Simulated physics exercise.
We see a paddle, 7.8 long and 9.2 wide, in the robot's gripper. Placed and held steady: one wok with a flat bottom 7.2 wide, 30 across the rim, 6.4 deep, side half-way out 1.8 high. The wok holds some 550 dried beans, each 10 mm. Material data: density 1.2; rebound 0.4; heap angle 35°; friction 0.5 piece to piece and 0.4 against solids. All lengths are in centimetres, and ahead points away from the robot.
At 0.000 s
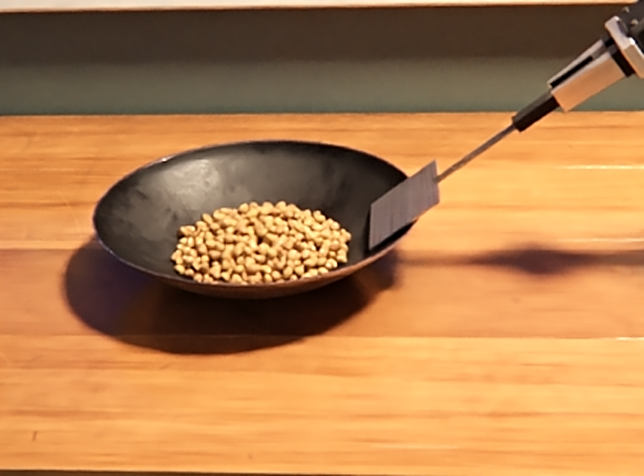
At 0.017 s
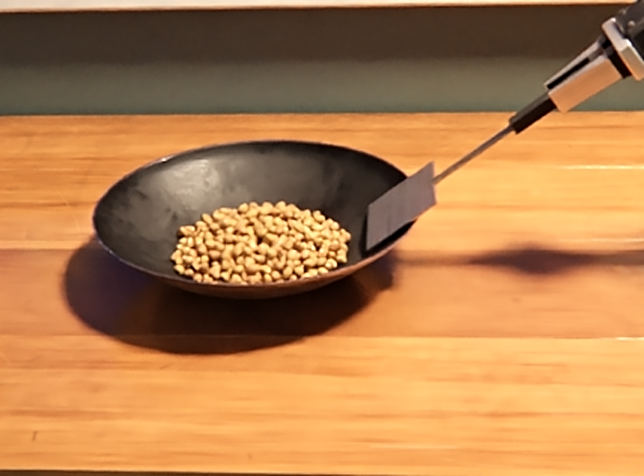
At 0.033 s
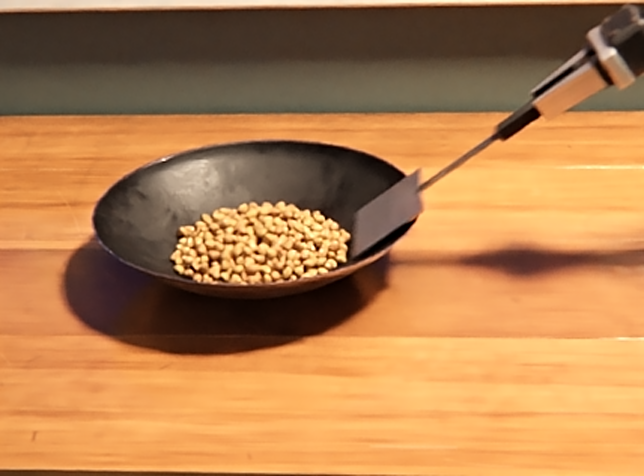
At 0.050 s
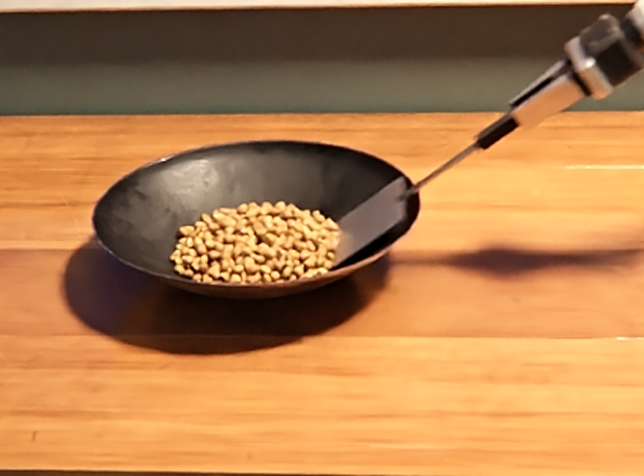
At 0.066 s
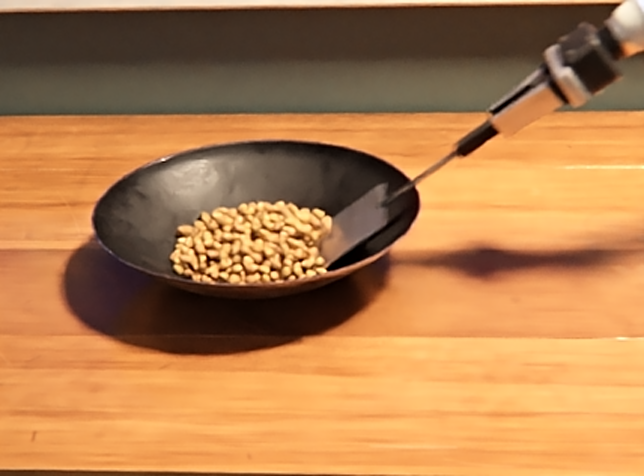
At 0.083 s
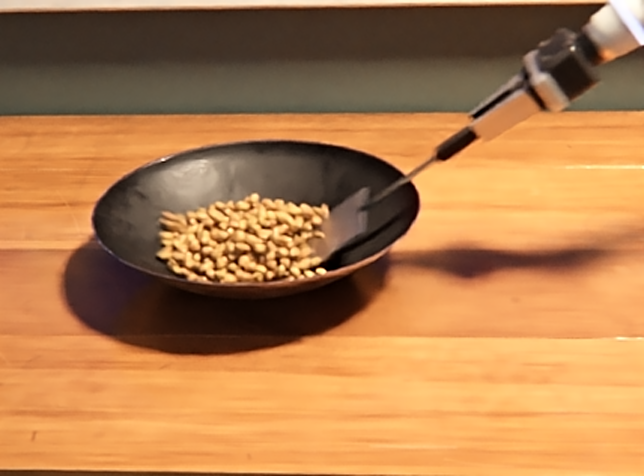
Robot-held paddle sliding down the right side of a black wok and pushing a heap of beans slightly to the left.
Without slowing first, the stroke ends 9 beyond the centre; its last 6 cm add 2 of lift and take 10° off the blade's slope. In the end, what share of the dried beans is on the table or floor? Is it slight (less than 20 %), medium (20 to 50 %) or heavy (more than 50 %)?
Medium.
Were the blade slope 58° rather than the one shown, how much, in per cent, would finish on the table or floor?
40 %.
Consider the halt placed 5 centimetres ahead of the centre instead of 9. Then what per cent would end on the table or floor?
I'd expect close to 0 per cent then.
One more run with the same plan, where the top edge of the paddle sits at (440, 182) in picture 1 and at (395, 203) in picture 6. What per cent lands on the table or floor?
Around 10 per cent finishes there.
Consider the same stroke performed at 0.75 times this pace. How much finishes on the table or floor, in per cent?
Around 20 percent would finish on the table or floor.
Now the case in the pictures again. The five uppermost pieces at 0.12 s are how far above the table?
Roughly 7 centimetres.
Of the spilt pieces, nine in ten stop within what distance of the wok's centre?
I'd put it at about 35 centimetres.
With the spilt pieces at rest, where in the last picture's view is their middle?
Centre of the spill: Approx. (10, 256).
After 0.12 s, sloping 38°, highest piece 8 above the table; 551 in the wok.
After 0.16 s, sloping 35°, highest piece 8 above the table; 548 in the wok, 3 on the blade or in flight.
After 0.38 s, sloping 28°, highest piece 7 above the table; 344 in the wok, 111 on the table or floor, 96 on the blade or in flight.
After 1.43 s, sloping 28°, highest piece 5 above the table; 344 in the wok, 207 on the table or floor.
In the end, 344 in the wok, 207 on the table or floor. That is 38 % on the table or floor.
